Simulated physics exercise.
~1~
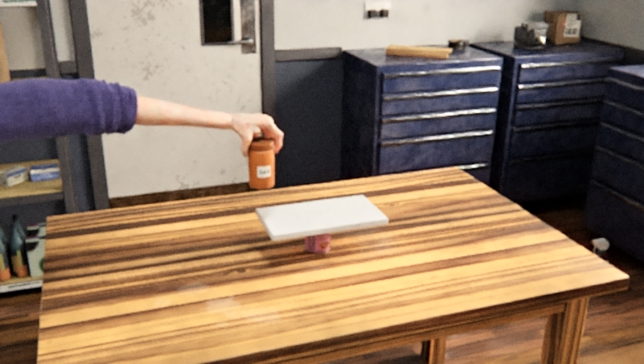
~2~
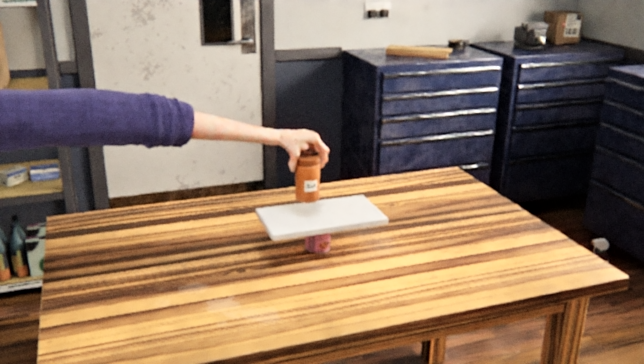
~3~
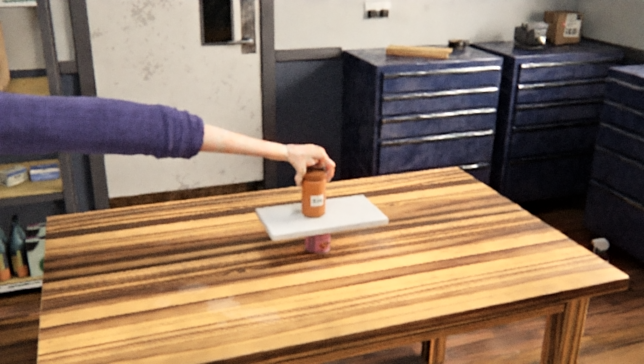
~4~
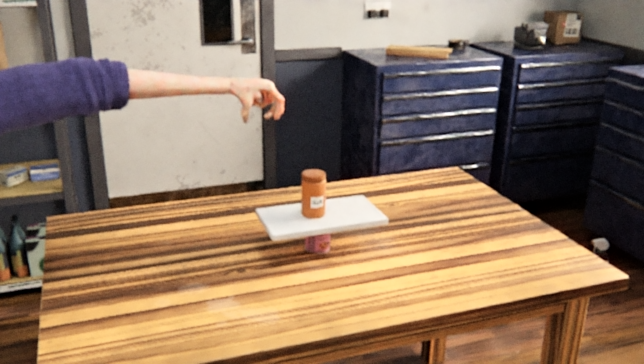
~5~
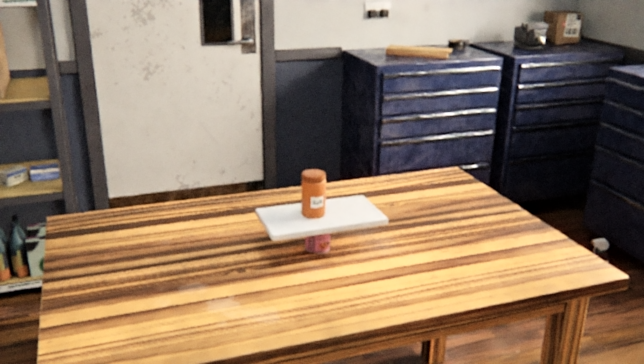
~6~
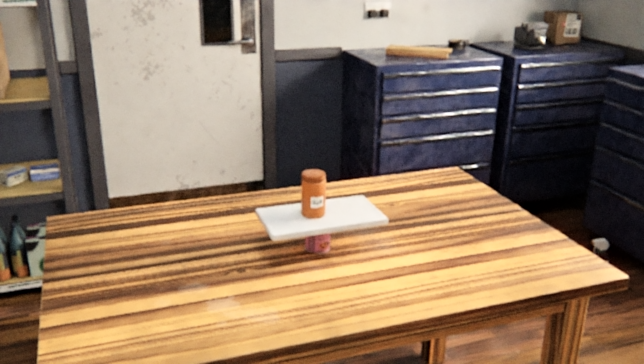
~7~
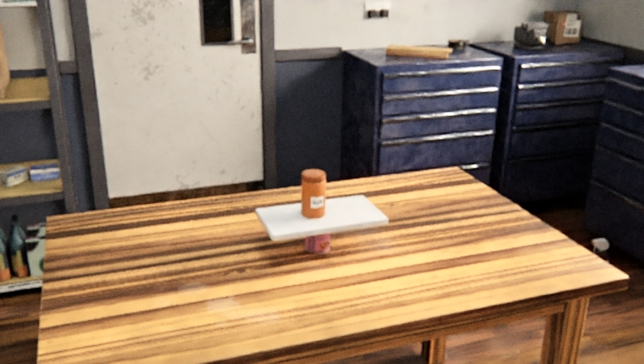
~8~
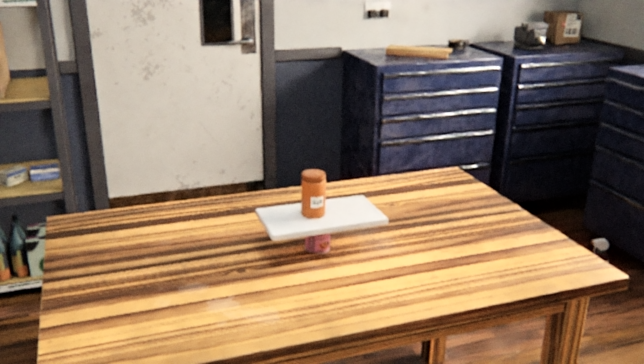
The clip shows a hand lowering an orange jar onto a white lid balanced on a small pink tin on a striped wooden table. The hand lets go and withdraws to the left, and the jar stays upright on the still, intact stack.
